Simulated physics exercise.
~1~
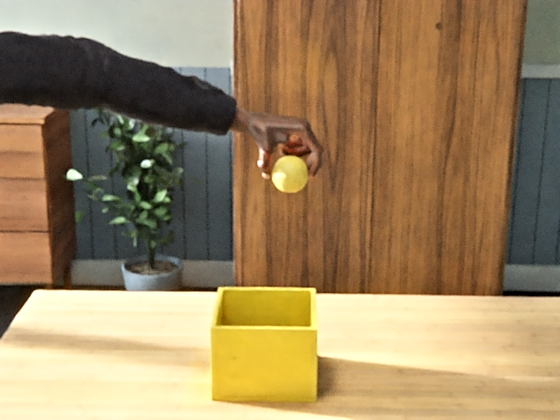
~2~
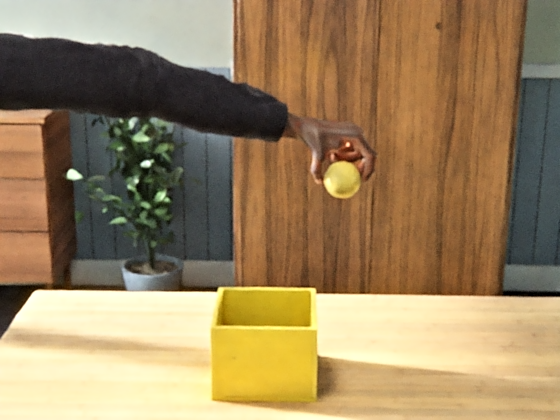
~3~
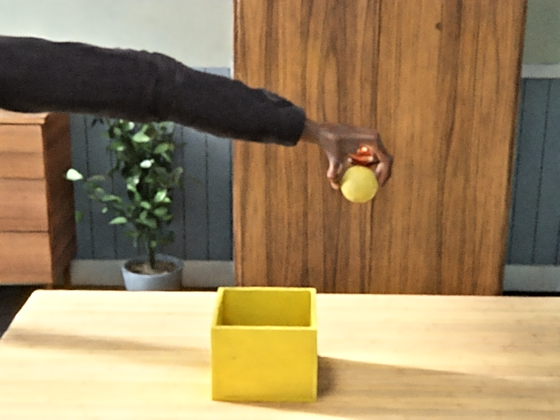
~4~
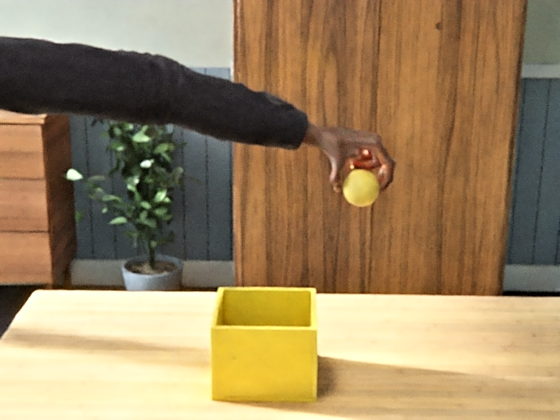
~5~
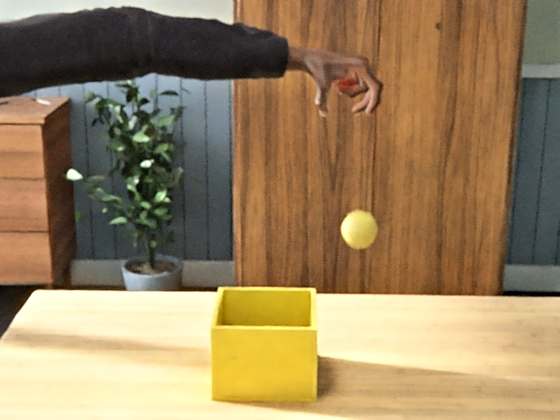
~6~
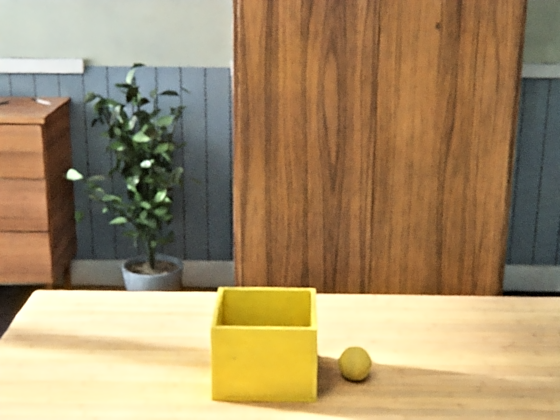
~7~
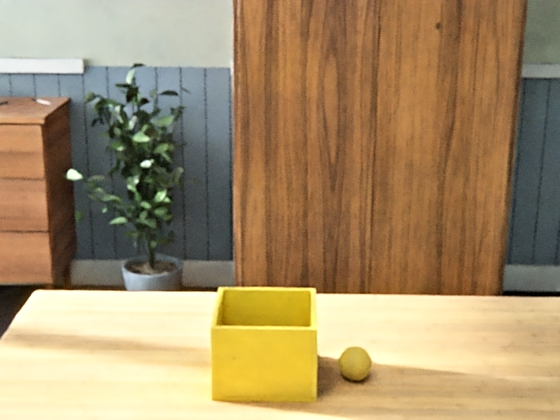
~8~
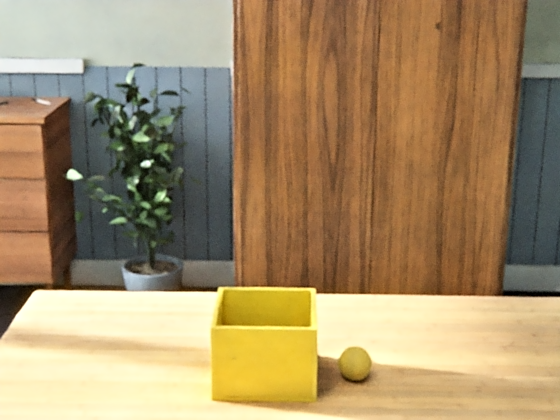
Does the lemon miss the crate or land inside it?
The lemon misses the crate. It drops to the right of it and ends up resting on the table.
